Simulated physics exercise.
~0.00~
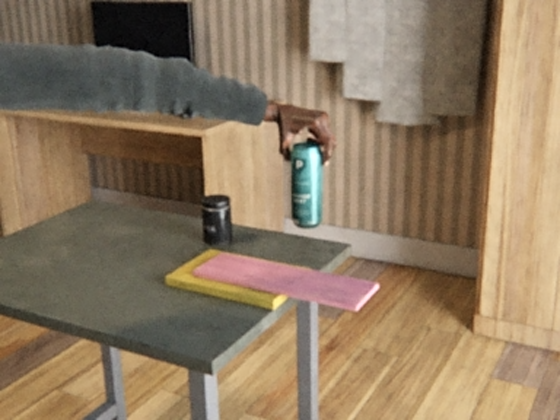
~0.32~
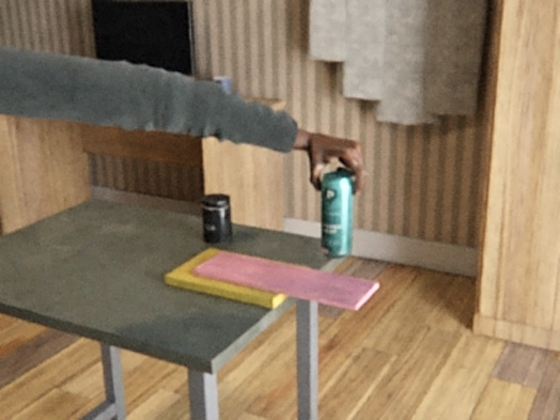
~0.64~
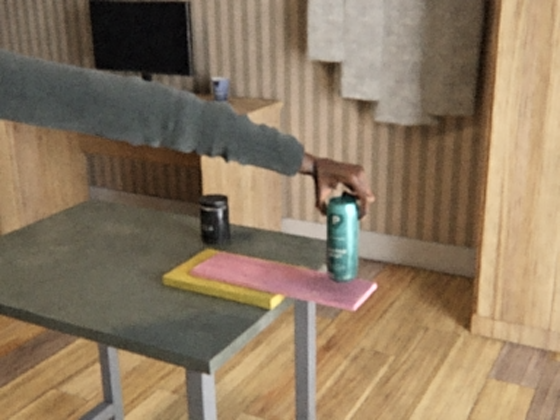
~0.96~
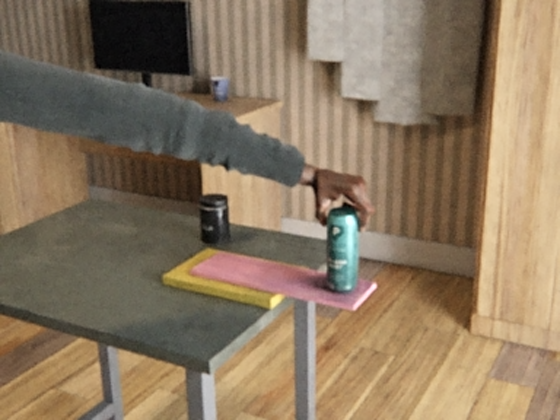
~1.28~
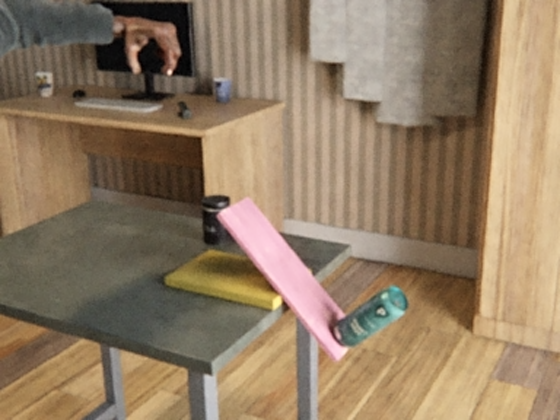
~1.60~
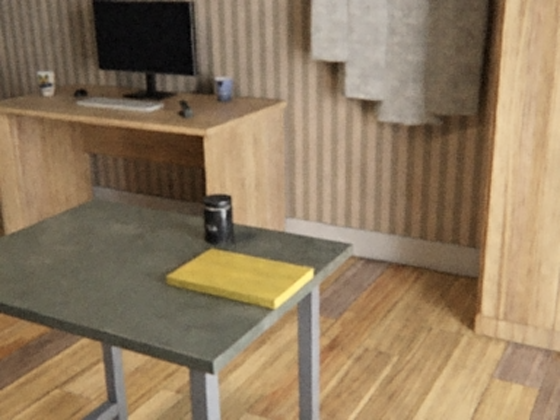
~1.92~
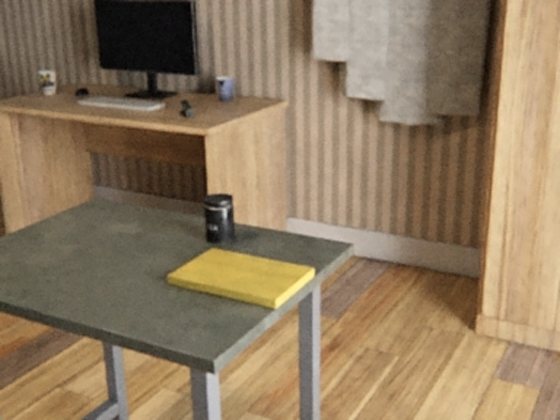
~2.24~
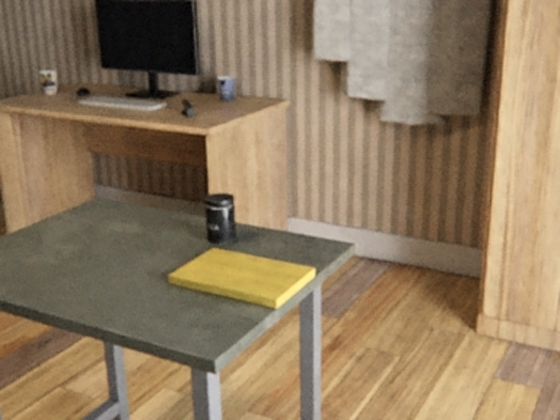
A turquoise can is lowered by a hand onto the overhanging end of a pink plank on a yellow slab, and once released, plank and can tip off the table edge and drop from view, leaving the slab and black jar in place.
